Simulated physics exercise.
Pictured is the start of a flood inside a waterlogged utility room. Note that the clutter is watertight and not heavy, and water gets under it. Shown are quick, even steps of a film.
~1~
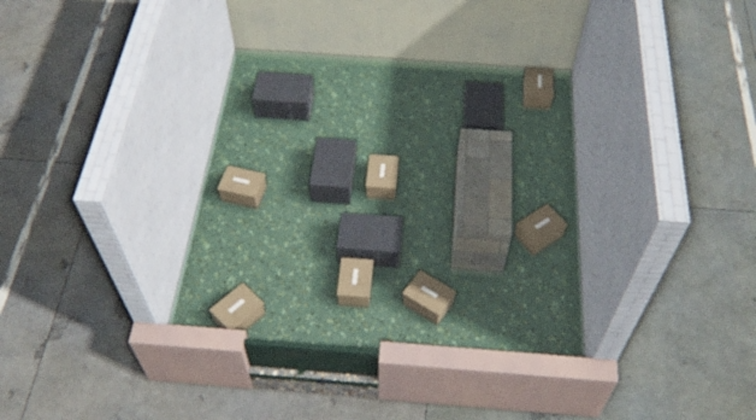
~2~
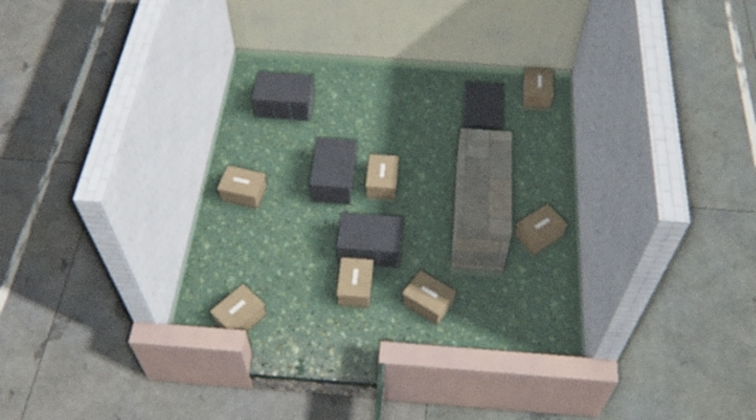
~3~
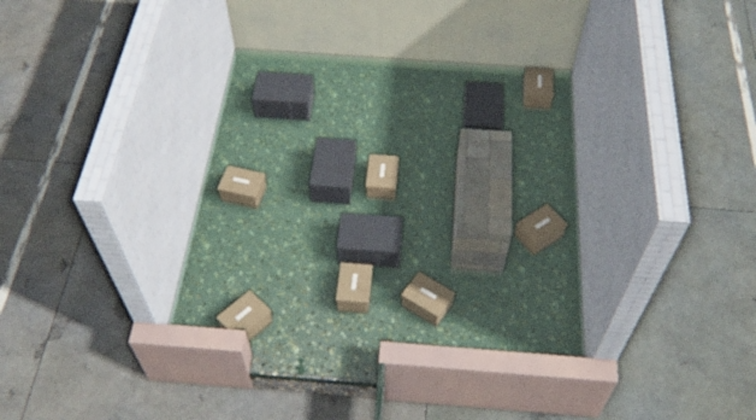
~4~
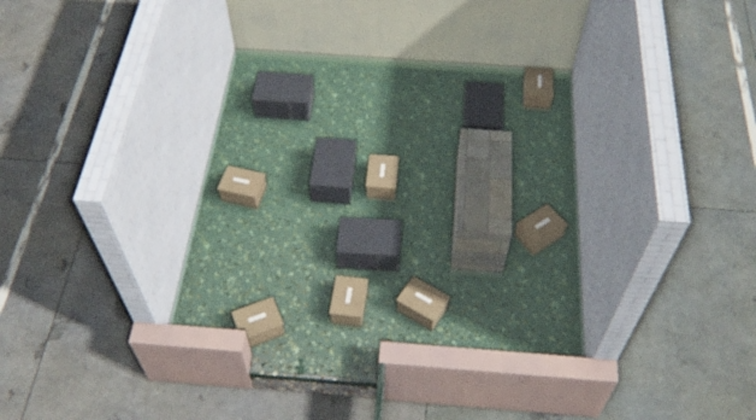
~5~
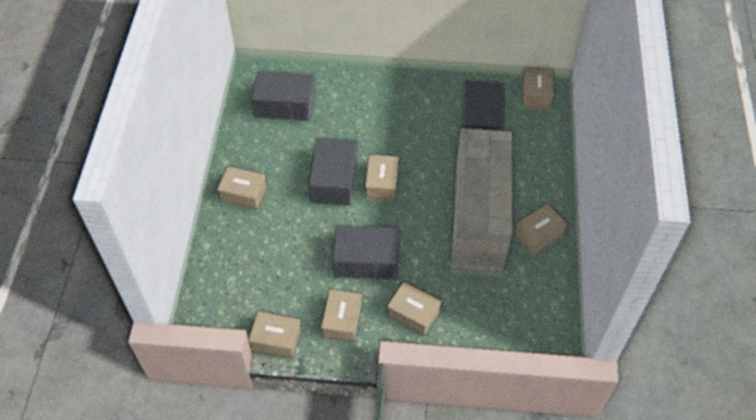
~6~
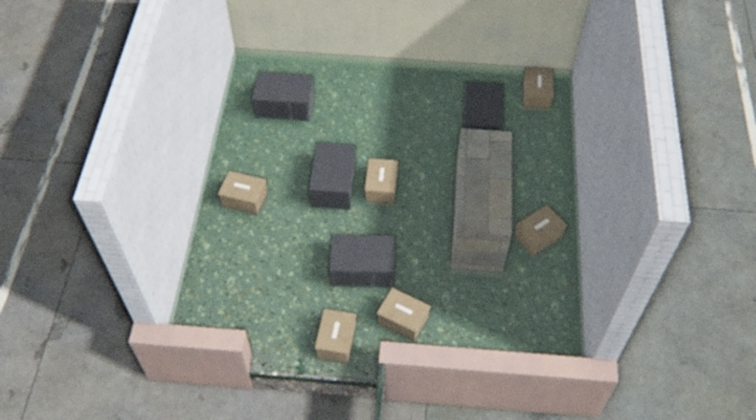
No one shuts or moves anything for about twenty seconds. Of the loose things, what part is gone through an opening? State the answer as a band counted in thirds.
Answer: Two thirds or more.
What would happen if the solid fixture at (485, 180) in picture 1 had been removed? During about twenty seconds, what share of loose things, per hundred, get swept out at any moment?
I'd put it at around 60 percent.
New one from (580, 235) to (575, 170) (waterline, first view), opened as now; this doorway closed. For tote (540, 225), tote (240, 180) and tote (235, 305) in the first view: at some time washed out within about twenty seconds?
Item one gets away, item two doesn't escape, item three doesn't escape.
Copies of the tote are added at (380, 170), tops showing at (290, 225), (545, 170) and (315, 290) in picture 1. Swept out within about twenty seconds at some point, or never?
In sequence: Exits, never exits, exits.
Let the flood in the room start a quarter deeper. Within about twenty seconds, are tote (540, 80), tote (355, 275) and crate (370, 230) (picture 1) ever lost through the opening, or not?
Okay, in order that's held inside, ends up outside, ends up outside.
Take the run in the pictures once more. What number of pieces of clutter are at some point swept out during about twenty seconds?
That adds up to 8.
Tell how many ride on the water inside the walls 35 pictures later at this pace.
I get 3.
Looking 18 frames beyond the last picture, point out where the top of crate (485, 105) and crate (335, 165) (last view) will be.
Expect the tops close to (453, 121) and (306, 304).
A moment on, 3 of 11 are out; 8 afloat.
Next, 4 of 11 are out; 7 afloat.
Later, 8 of 11 are out; 3 afloat.
In the end, 8 of 11 are out; 3 afloat.
